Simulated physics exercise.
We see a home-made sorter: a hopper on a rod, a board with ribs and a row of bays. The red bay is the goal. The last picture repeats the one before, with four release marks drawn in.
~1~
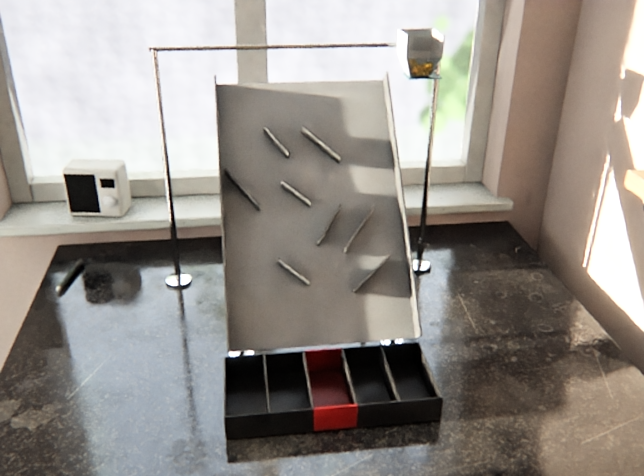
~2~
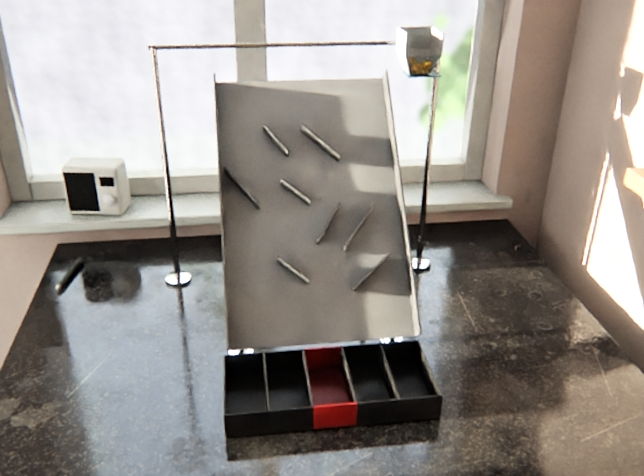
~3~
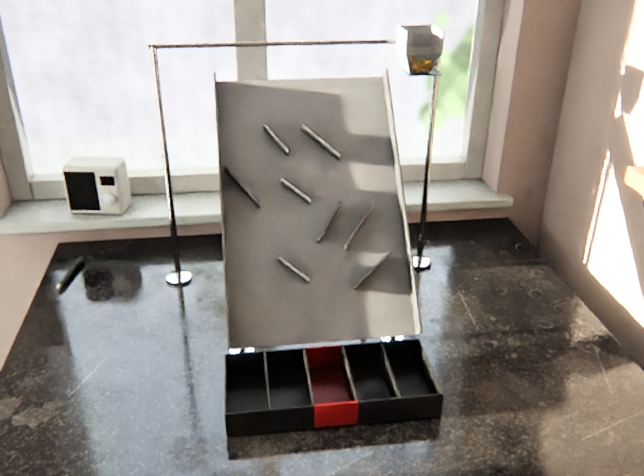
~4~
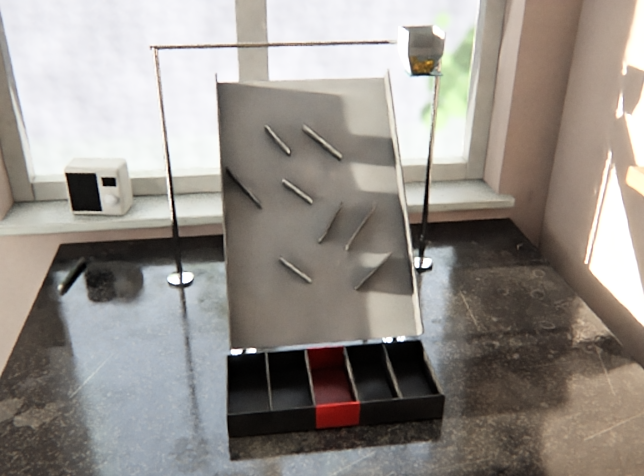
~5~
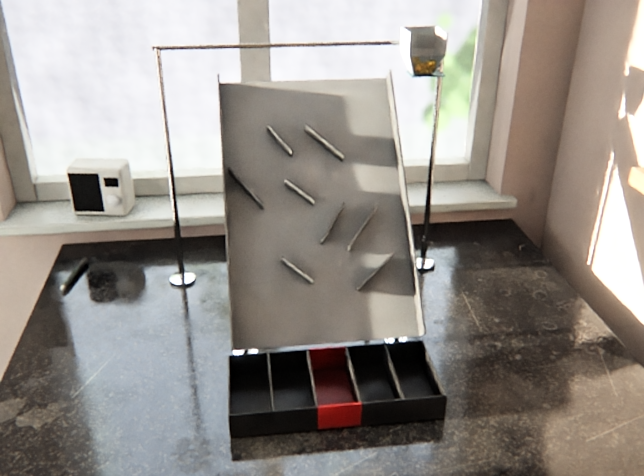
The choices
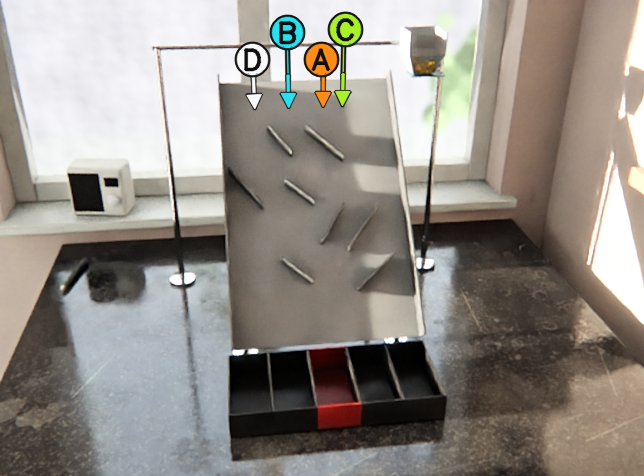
On a dark, scuffed stone surface before a bright window, seen from slightly above and in front, a homemade sorter stands in sunlight. A grey tilted board with slanted ribs rises behind a black tray of five bays, the middle one red, with a small hopper on a thin metal rod frame at upper right and a white device on the sill at left. Nothing on the sorter moves; only the view shifts very slightly.
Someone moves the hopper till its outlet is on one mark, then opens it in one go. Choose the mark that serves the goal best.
Go for B.
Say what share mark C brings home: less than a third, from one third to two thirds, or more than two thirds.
It is from one third to two thirds.
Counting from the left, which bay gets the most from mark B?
It is the third one.
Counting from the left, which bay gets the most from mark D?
The fourth from the left.
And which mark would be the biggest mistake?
The answer is D.
On the marked copy, mark A meets the board at (323, 101); mark B meets the board at (288, 102); mark C meets the board at (342, 100); mark D meets the board at (254, 103).
For mark A, about half in the red bay, about half in other bays.
For mark B, about two thirds in the red bay, about a quarter in other bays, a small part held on the board.
For mark C, about half in the red bay, about half in other bays.
For mark D, about a quarter in the red bay, about two thirds in other bays.
